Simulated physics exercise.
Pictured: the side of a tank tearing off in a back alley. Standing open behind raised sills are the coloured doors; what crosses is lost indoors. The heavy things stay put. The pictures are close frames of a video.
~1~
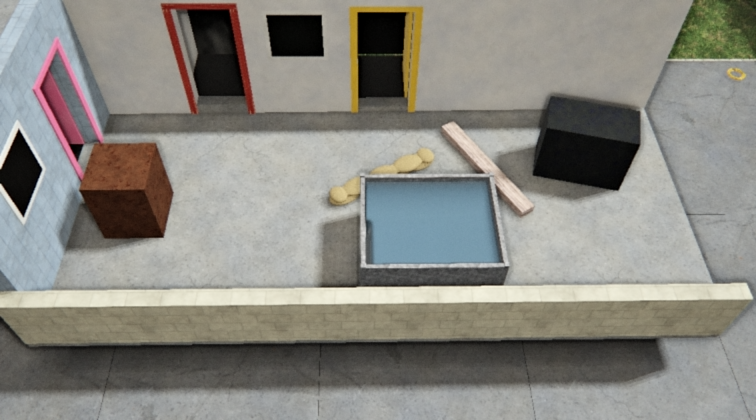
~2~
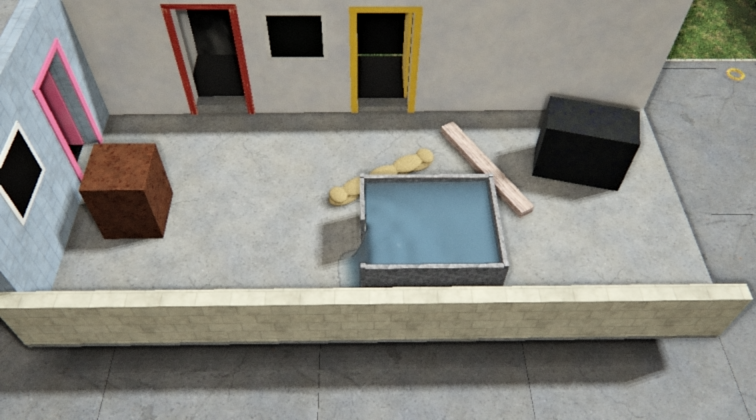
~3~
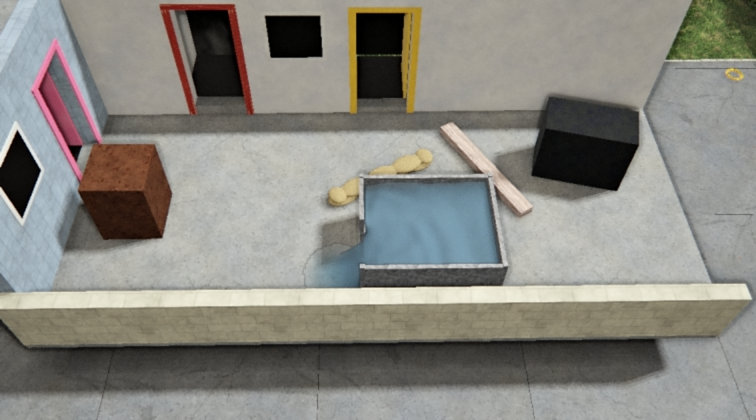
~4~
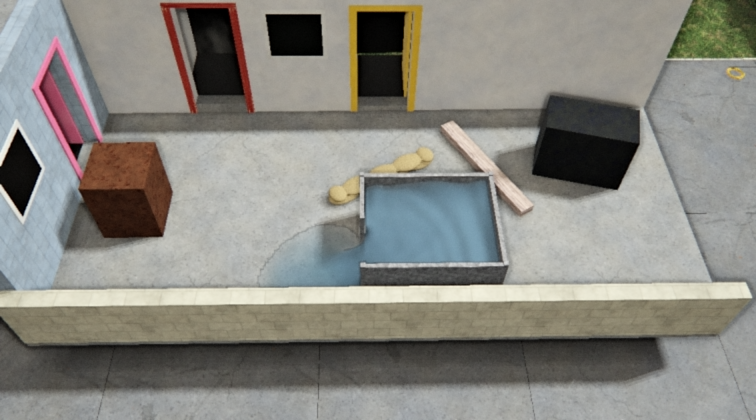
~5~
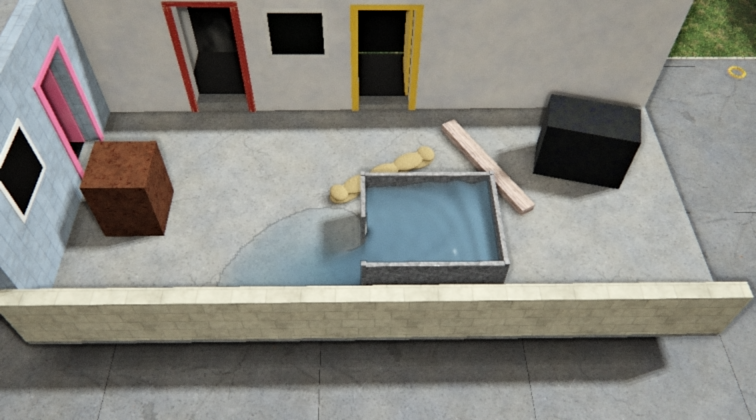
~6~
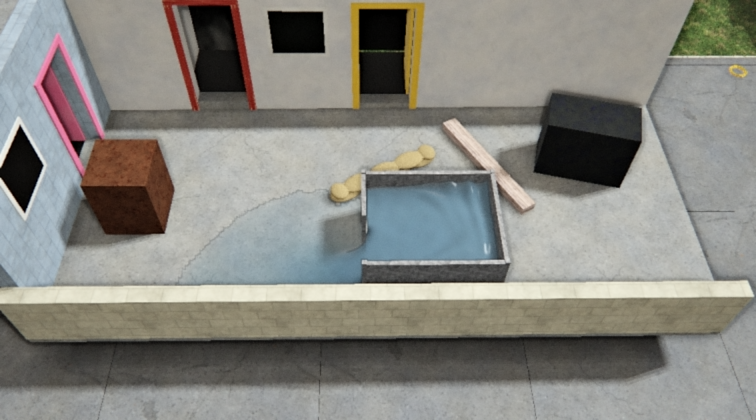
Water poured from a gap in the left side of the gray tank and spread leftward across the pavement in a widening pool, while the brown block, black box, sandbags and plank stayed put.
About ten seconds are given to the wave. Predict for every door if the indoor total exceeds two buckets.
Prediction: The yellow door does not exceed it, the pink door exceeds it, the red door does not exceed it.
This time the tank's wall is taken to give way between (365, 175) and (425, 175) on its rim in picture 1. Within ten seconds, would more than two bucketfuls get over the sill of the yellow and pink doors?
In short: The yellow one is over; the pink one takes more.
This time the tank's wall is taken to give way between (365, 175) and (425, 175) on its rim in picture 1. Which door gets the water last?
The door marked pink, I'd guess.
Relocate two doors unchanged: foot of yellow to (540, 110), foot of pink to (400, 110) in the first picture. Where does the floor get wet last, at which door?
It would be the yellow door.
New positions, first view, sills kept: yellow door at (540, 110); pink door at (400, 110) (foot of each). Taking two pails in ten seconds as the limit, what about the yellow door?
So the yellow door comes in low, it seems.
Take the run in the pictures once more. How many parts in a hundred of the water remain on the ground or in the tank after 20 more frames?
I reckon around 100 in a hundred.
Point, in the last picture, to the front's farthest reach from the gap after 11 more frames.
Somewhere near (97, 155).
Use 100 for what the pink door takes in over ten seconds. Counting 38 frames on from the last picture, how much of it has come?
I'd put it at 30 percent.
A moment on, water covers 30 % of the floor; the yellow door not reached, the pink door not reached, the red door not reached.
Next, water covers 35 % of the floor; the yellow door not reached, the pink door wet at the sill, nothing in, the red door not reached.
Then, water covers 40 % of the floor; the yellow door not reached, the pink door wet at the sill, nothing in, the red door wet at the sill, nothing in.
Later, water covers 55 % of the floor; the yellow door wet at the sill, nothing in, the pink door over two buckets in, the red door wet at the sill, nothing in.
In the end, water covers 75 % of the floor; the yellow door under two buckets in, the pink door far over two buckets in, the red door wet at the sill, nothing in.
